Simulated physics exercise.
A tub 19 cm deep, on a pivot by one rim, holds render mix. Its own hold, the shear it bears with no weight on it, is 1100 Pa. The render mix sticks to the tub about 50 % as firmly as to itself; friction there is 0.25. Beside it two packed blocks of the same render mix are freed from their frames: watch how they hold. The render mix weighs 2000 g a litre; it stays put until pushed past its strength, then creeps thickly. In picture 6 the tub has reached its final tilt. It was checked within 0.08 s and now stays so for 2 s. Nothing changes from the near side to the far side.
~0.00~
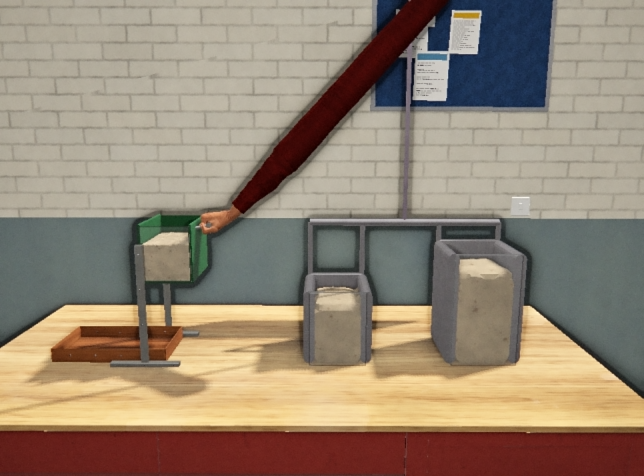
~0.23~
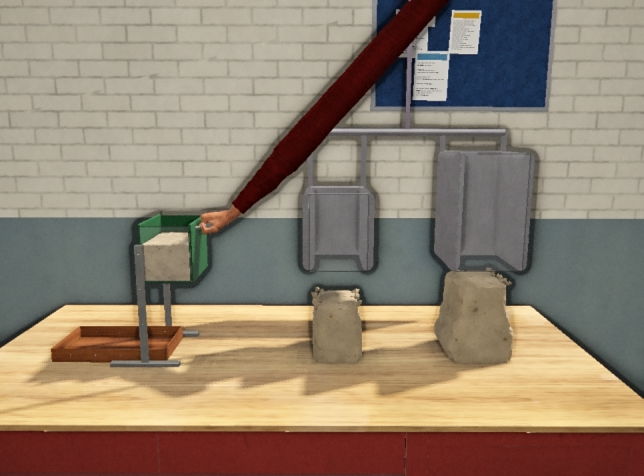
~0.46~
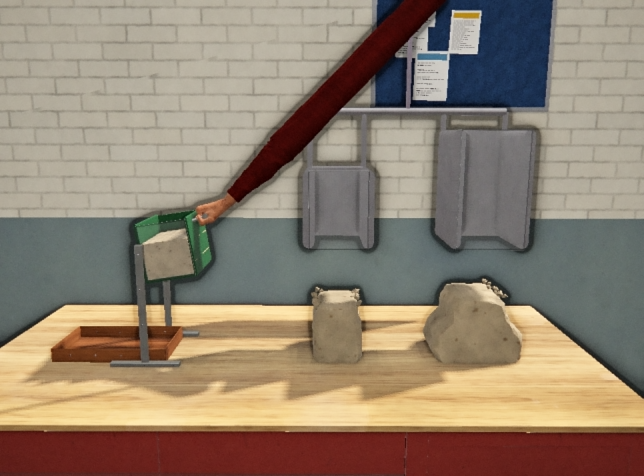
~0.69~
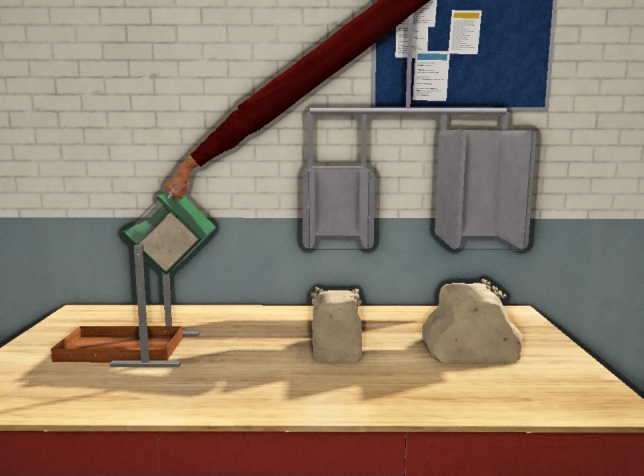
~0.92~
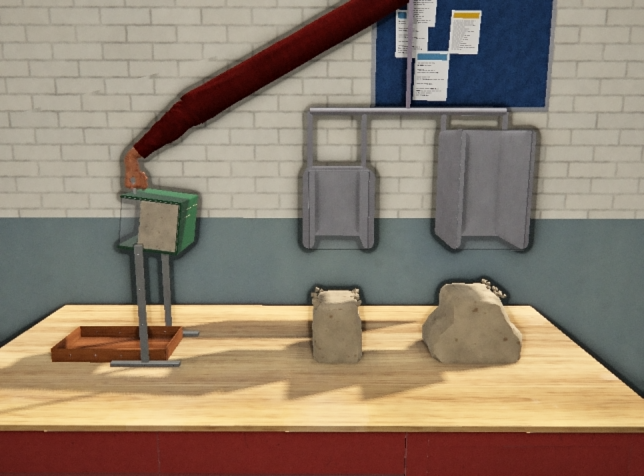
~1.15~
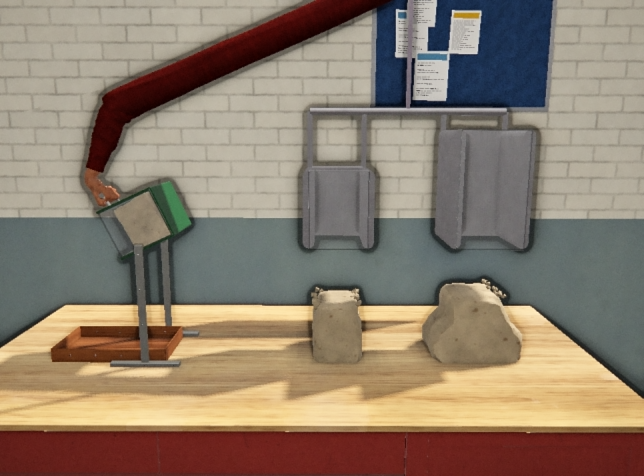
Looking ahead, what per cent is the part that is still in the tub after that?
It comes to some 0 %.
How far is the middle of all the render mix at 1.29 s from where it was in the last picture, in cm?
About 4 cm.
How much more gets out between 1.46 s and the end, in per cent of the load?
Near 60 %.
After 1.29 s, the tub is at 115 degrees and holds 100 %.
After 1.46 s, the tub is at 115 degrees and holds 58 %.
After 1.63 s, the tub is at 115 degrees and holds 0 %.
After 1.80 s, the tub is at 115 degrees and holds 0 %.
After 3.15 s, at the end, the tub is at 115 degrees and holds 0 %.
